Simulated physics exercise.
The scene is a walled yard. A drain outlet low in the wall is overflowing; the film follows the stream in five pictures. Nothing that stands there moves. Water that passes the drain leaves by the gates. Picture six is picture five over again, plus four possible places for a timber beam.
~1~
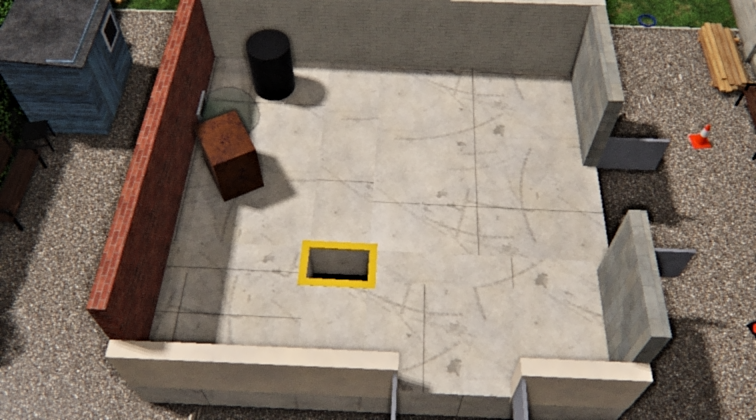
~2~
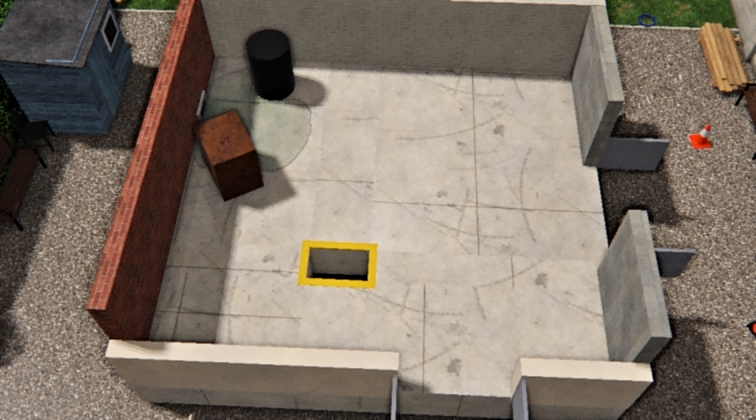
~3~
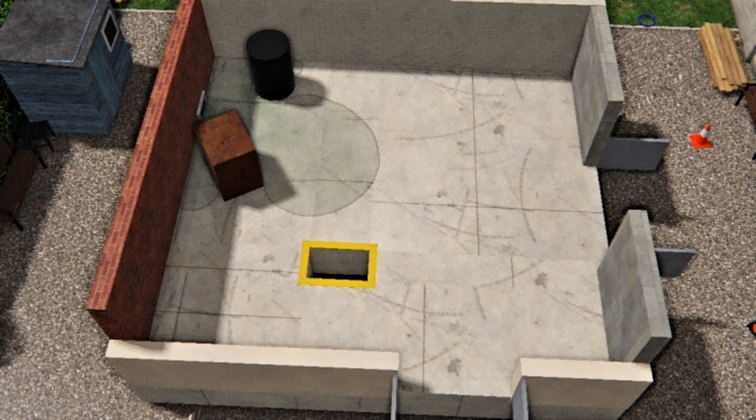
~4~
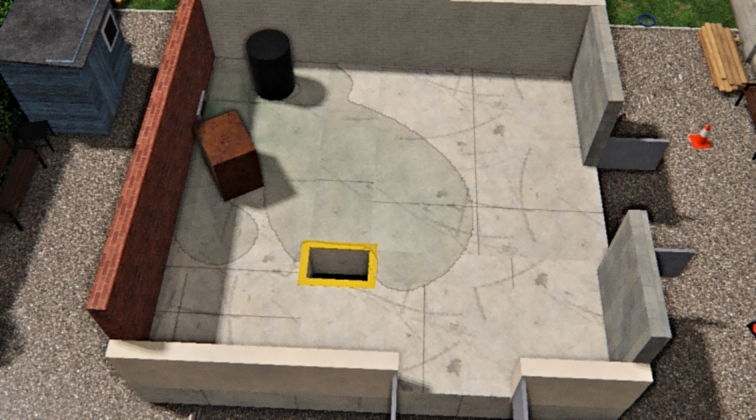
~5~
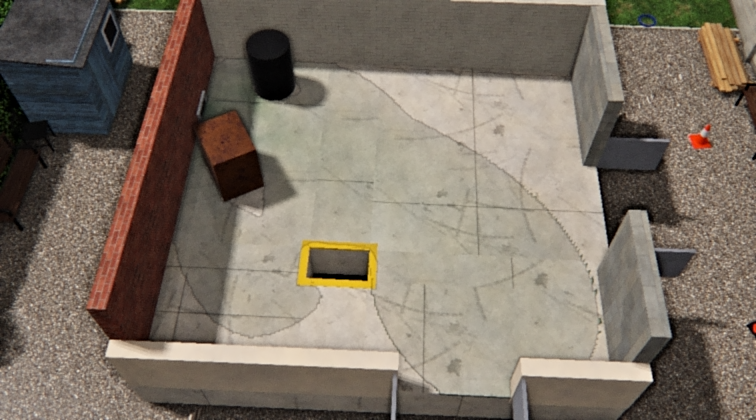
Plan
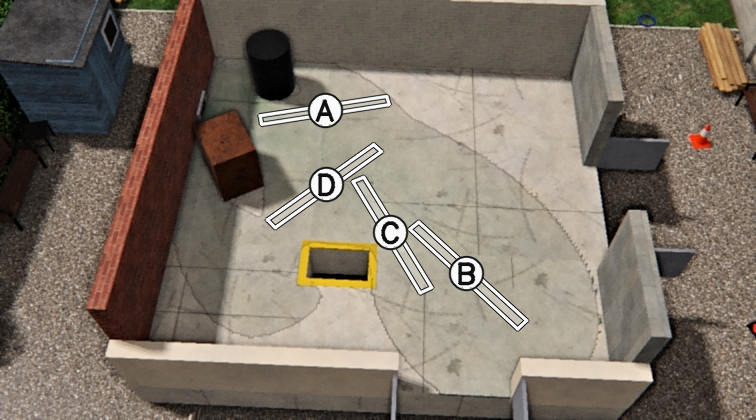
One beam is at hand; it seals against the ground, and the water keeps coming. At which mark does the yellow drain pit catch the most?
Go for C.
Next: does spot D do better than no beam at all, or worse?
Spot D is worse.
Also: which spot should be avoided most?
It is D.
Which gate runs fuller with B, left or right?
More leaves on the left.
On the marked copy, A from (260, 120) to (387, 100); B from (414, 225) to (522, 324); C from (358, 179) to (426, 290); D from (271, 223) to (377, 148).
Choosing A, about 23 % of the stream runs into the yellow drain pit, about 76 % out by the gates.
Choosing B, about 22 % of the stream runs into the yellow drain pit, about 78 % out by the gates.
Choosing C, about 35 % of the stream runs into the yellow drain pit, about 65 % out by the gates.
Choosing D, about 2 % of the stream runs into the yellow drain pit, about 97 % out by the gates.
